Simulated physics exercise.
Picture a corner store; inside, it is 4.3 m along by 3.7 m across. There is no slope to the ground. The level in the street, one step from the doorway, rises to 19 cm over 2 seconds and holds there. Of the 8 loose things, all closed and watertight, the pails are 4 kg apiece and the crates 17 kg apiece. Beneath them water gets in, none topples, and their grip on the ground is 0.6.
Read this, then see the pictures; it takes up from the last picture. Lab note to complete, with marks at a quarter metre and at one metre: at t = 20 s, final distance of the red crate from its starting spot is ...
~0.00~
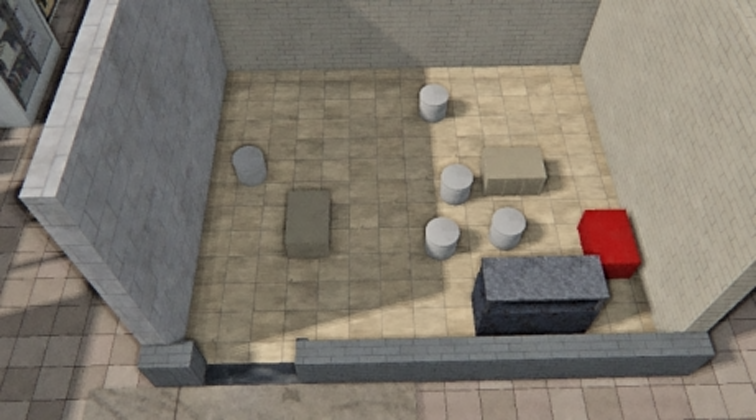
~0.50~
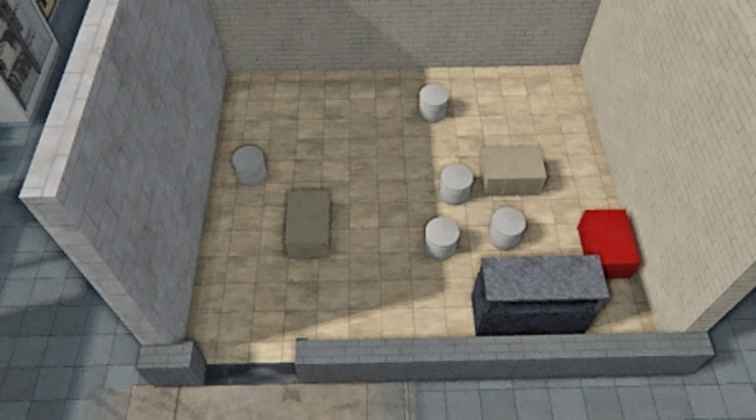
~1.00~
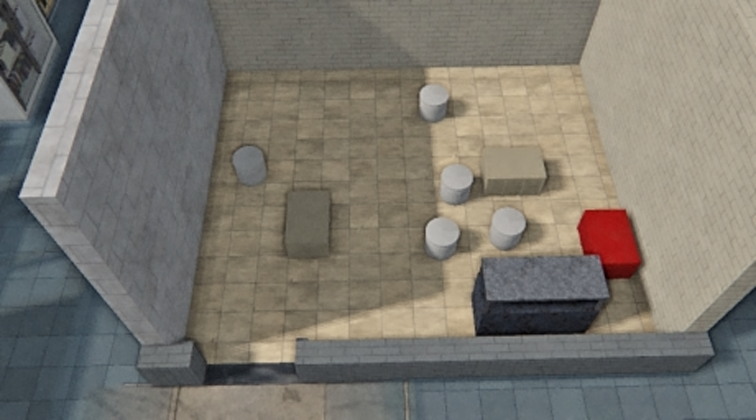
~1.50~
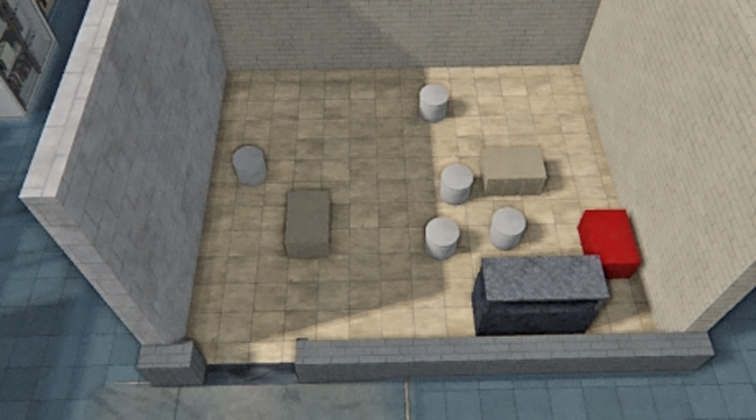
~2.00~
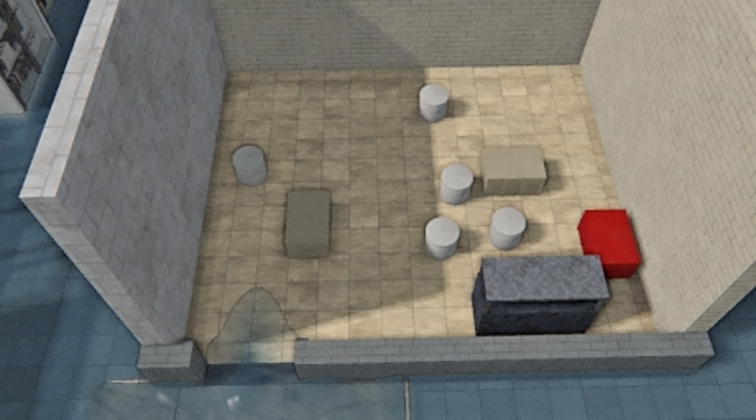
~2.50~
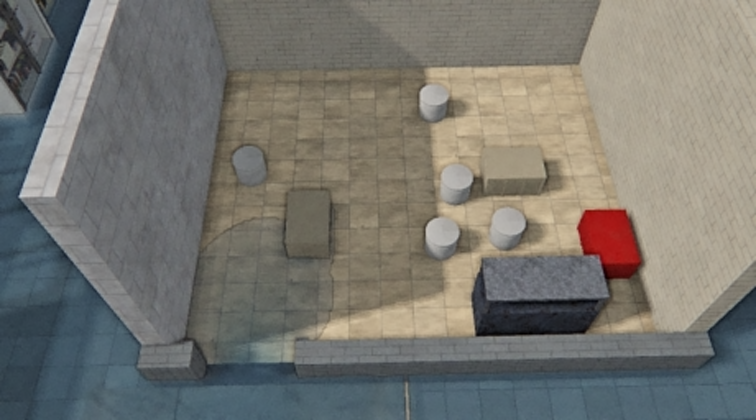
At t = 20 s the distance is from a quarter metre to one metre.
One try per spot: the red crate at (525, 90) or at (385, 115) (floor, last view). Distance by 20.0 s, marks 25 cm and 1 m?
Respectively, it ends up distant and ends up distant.
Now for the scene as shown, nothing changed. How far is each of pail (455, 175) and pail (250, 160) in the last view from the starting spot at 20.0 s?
First 60 cm, then 200 cm.
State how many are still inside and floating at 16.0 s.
Total: 8.
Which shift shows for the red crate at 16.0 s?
About 60 cm out of place.
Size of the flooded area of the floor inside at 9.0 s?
About 15 m2 is covered.
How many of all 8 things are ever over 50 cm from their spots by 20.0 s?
The tally stands at 8.
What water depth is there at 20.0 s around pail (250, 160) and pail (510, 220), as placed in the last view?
14 and 10 cm.
After 4.0 s the red crate is near (612, 236), 0.0 m from its start, aground; 0 afloat.
After 9.0 s the red crate is near (612, 236), 0.0 m from its start, aground; 1 afloat.
After 16.0 s the red crate is near (629, 300), 0.7 m from its start, afloat; 8 afloat.
After 20.0 s the red crate is near (619, 303), 0.7 m from its start, afloat; 8 afloat.
